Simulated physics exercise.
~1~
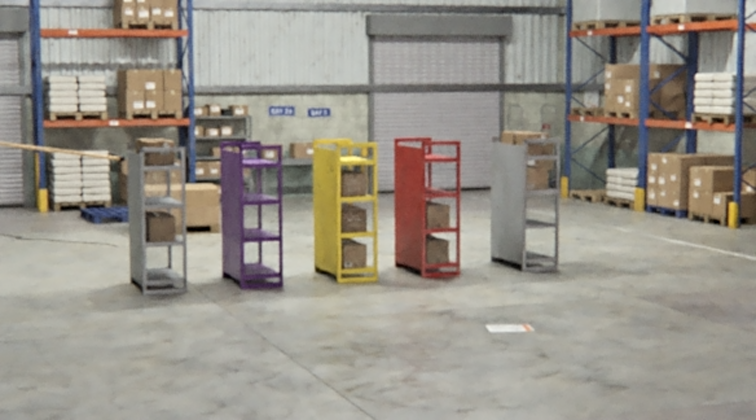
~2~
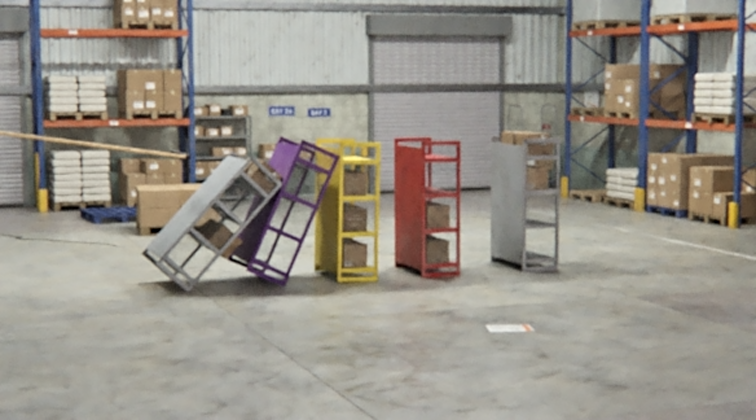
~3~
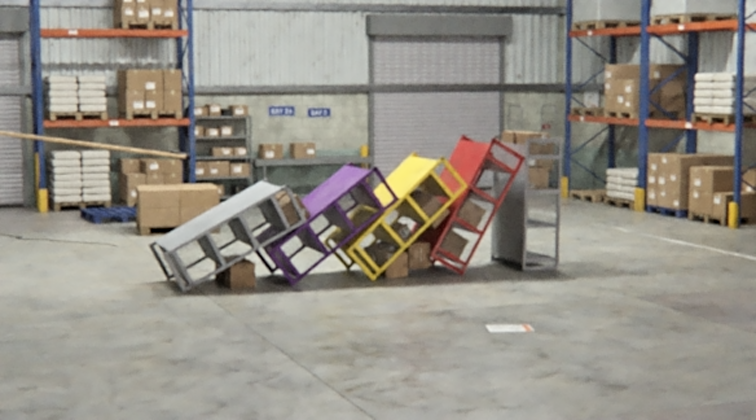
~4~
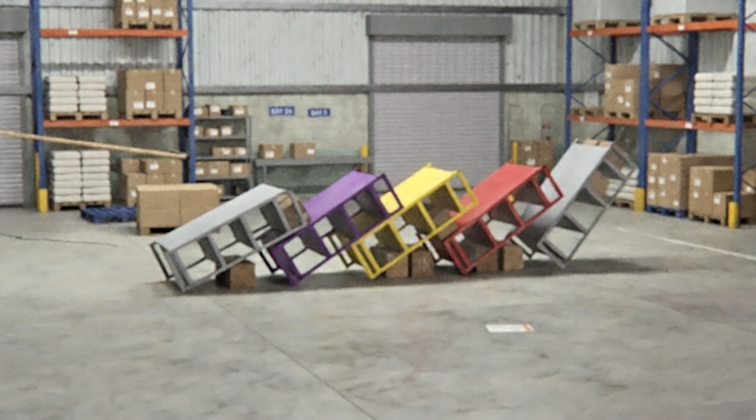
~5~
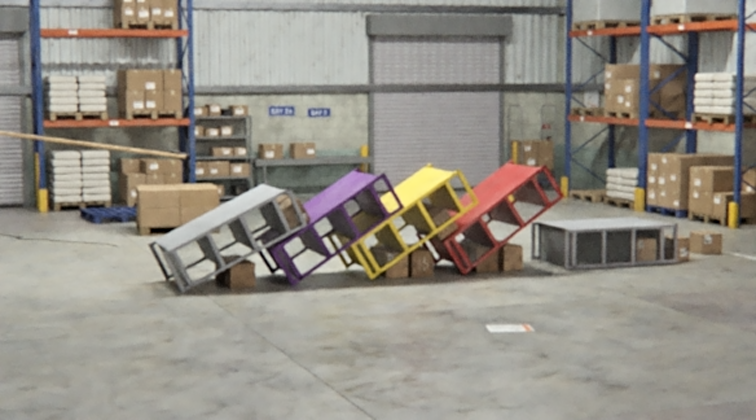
A pole tips the first grey shelf, toppling all five rightward until the last lies flat.
